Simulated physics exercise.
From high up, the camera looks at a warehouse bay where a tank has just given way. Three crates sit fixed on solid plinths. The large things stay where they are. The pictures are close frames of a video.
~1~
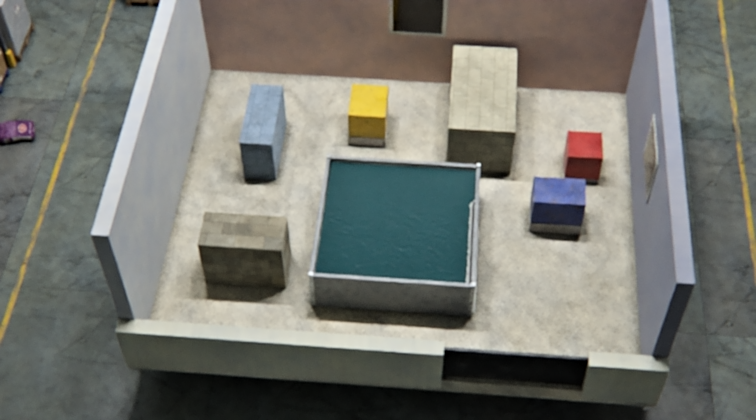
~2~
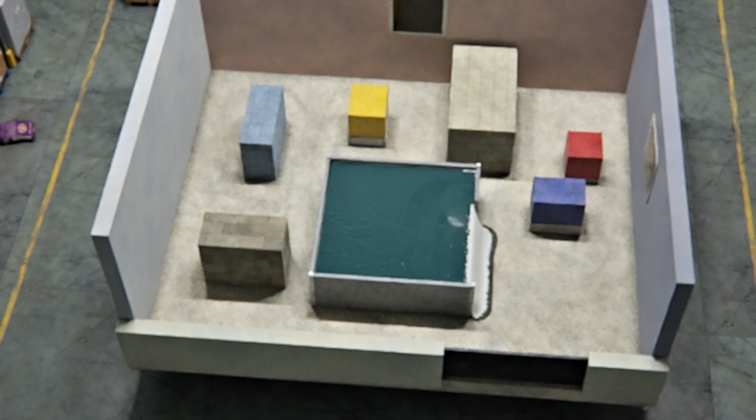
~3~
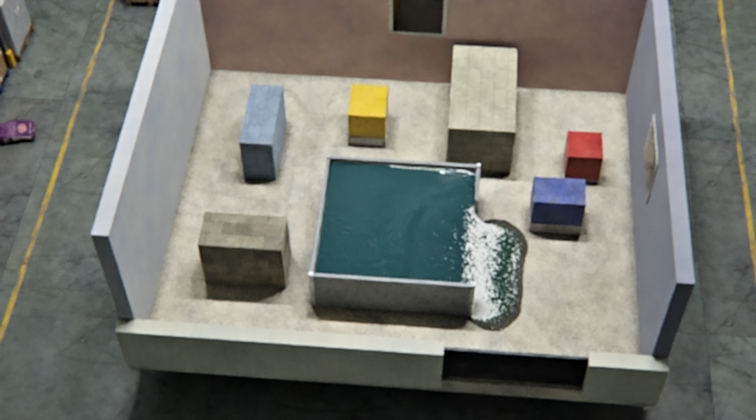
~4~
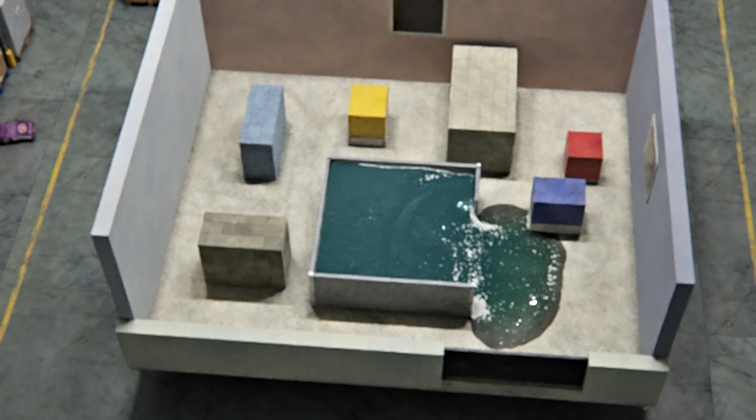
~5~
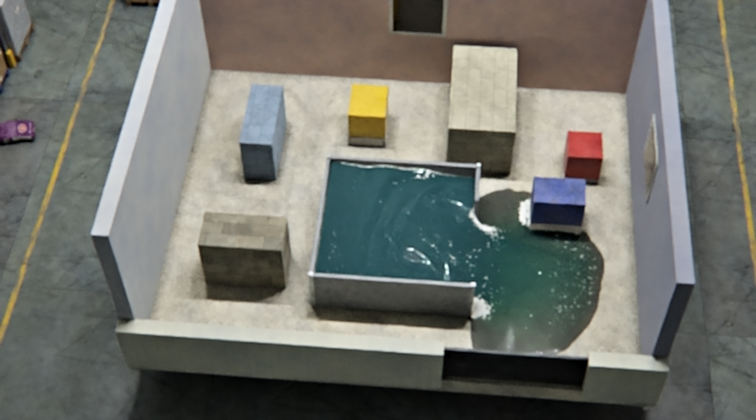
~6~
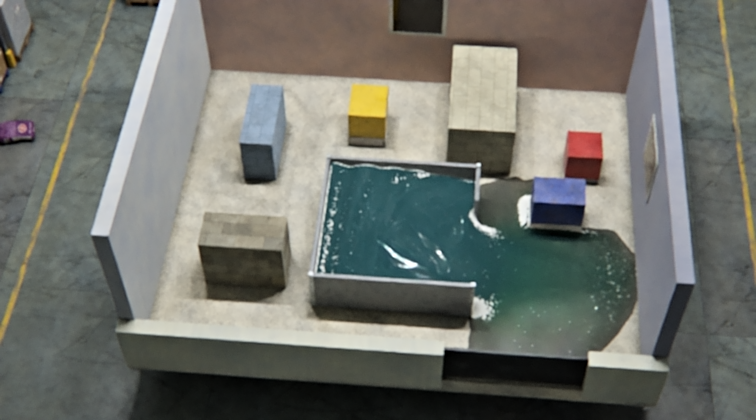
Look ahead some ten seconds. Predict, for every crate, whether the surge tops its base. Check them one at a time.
My prediction: The blue crate gets topped; the red crate gets topped; the yellow crate does not get topped.
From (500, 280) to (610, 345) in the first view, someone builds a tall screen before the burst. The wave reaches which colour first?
It's the one in blue.
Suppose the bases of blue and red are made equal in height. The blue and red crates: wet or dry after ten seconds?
The blue crate is reached and the red crate is reached.
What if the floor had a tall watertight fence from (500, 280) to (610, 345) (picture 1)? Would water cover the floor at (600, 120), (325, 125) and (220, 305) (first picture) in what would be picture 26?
As listed: Wet, clear, free of water.
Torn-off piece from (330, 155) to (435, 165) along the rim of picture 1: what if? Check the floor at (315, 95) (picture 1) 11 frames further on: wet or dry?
Inundated.
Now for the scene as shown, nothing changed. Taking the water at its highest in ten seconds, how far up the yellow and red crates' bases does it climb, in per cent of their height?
Roughly 40 percent, then 350 percent.
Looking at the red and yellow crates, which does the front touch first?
My pick is the crate marked red.
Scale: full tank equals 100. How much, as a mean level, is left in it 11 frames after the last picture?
My best guess is about 50 per cent.
A moment on, water covers 25 % of the floor; the blue crate water round its plinth, the red crate water round its plinth, the yellow crate not reached.
Next, water covers 35 % of the floor; the blue crate water round its plinth, the red crate water round its plinth, the yellow crate not reached.
Then, water covers 45 % of the floor; the blue crate water round its plinth, the red crate water round its plinth, the yellow crate not reached.
Later, water covers 80 % of the floor; the blue crate water round its plinth, the red crate water round its plinth, the yellow crate water round its plinth.
In the end, water covers 100 % of the floor; the blue crate was topped, the red crate was topped, the yellow crate stayed above the water.
